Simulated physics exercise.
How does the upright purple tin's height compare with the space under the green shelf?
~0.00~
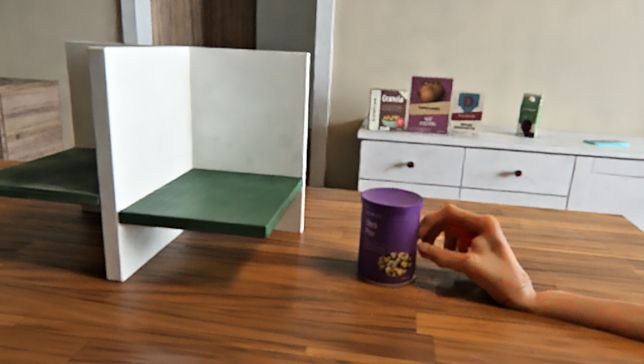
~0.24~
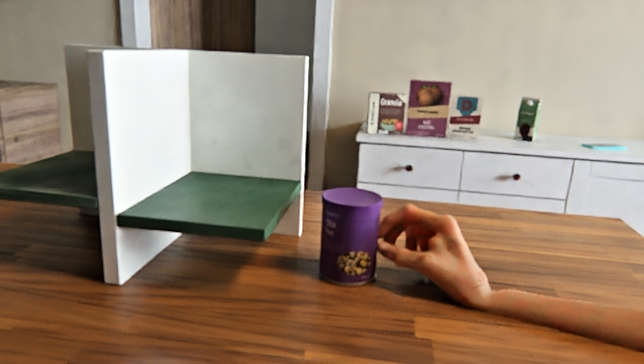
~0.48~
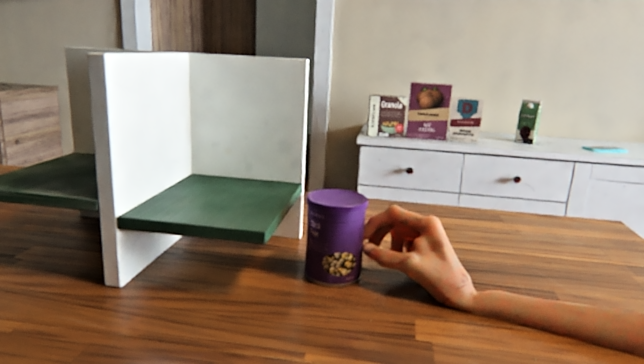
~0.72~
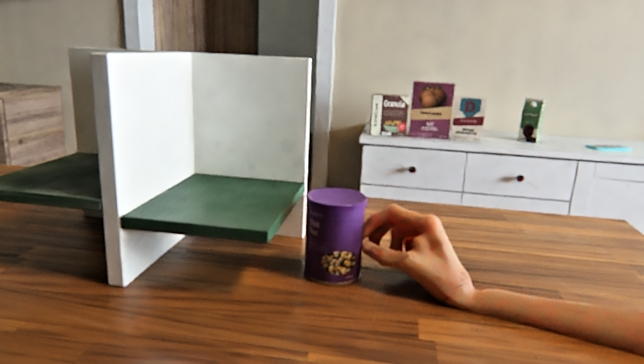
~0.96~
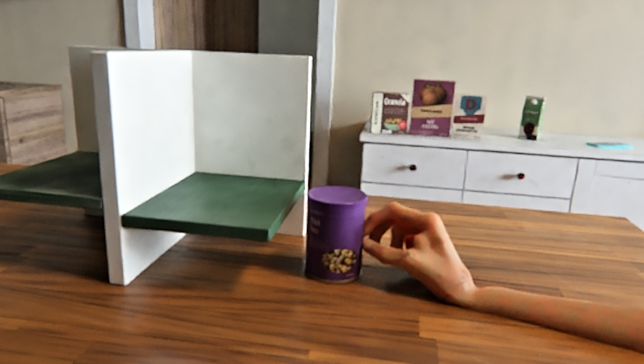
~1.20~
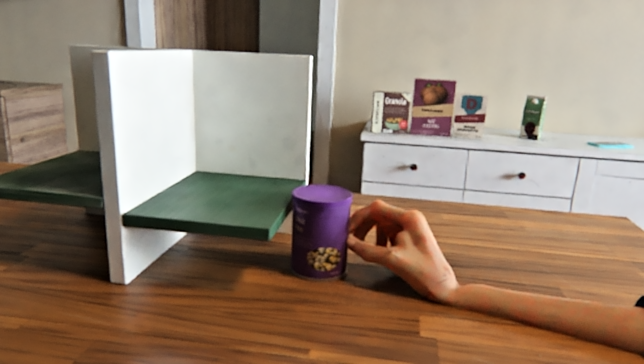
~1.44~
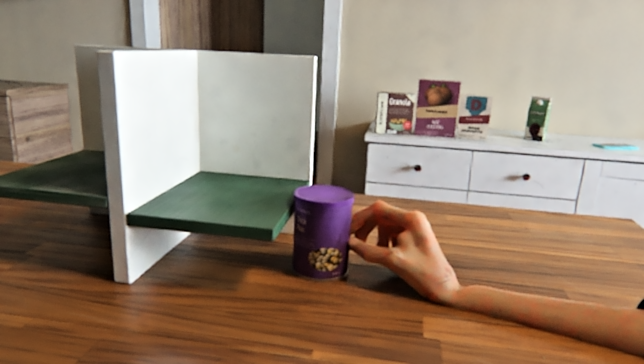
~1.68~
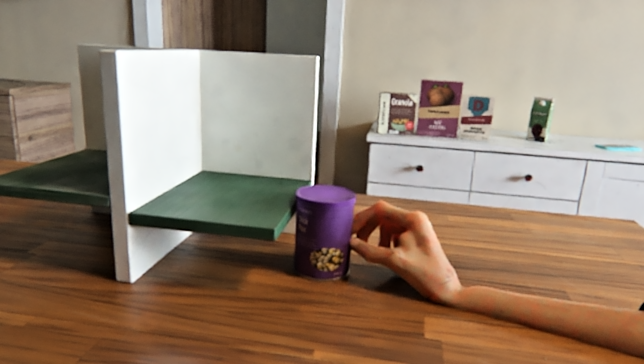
The purple tin is too tall for the space under the shelf, and it stays outside at the shelf's edge.
